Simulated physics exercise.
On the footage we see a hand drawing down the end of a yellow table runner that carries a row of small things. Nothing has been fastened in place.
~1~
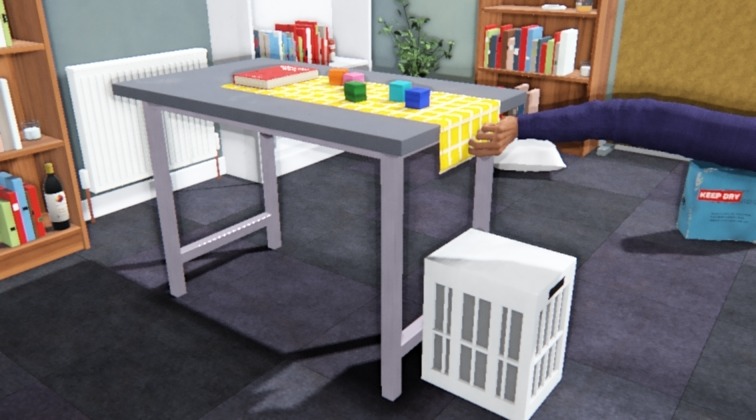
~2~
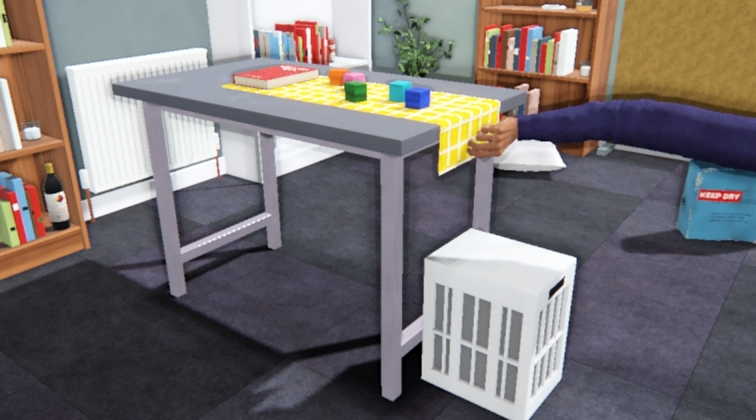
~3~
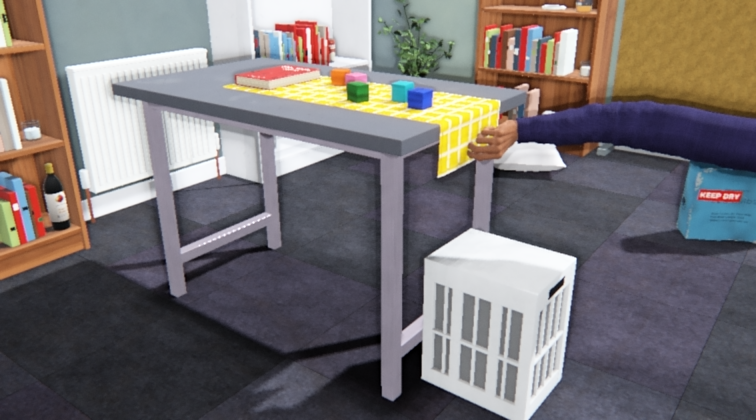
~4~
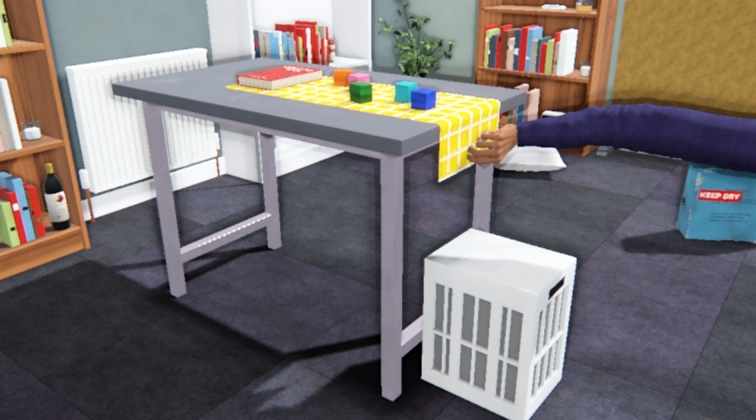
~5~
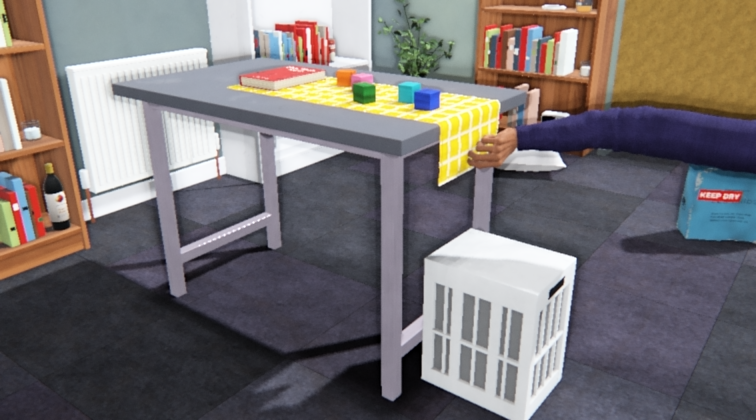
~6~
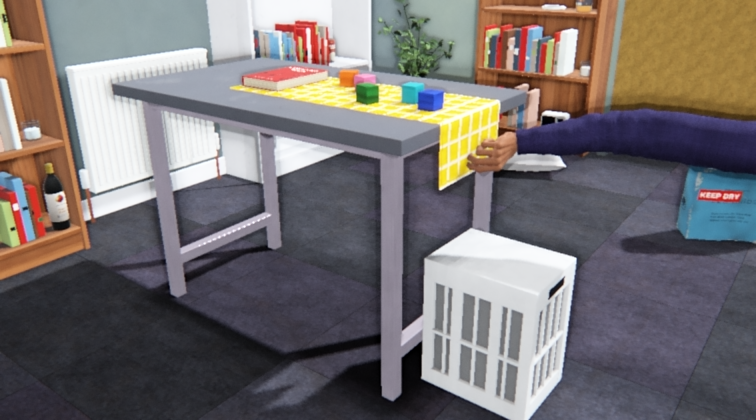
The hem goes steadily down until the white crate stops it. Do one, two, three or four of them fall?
It is two.
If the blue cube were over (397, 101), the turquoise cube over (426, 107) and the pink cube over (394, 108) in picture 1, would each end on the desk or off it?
You'd see the blue cube go down, the turquoise cube go down and the pink cube go down.
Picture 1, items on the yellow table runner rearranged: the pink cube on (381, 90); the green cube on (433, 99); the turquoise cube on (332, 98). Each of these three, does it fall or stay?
Pink cube safe, green cube lost, turquoise cube safe.
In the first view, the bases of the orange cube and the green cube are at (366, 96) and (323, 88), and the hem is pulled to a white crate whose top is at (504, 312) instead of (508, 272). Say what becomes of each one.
Outcome: Orange cube is gone; green cube keeps its perch.
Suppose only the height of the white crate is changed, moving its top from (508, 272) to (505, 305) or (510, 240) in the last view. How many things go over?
That would make 3 and 1.
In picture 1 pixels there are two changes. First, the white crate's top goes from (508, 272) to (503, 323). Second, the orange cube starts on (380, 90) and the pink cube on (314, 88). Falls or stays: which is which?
Outcome for the orange cube: It is lost. Outcome for the pink cube: It stays.
Early on, hem near (469, 207); all still up.
Midway, hem near (468, 235); blue cube gone.
Finally, hem on the crate; blue cube and turquoise cube gone. The answer is two.
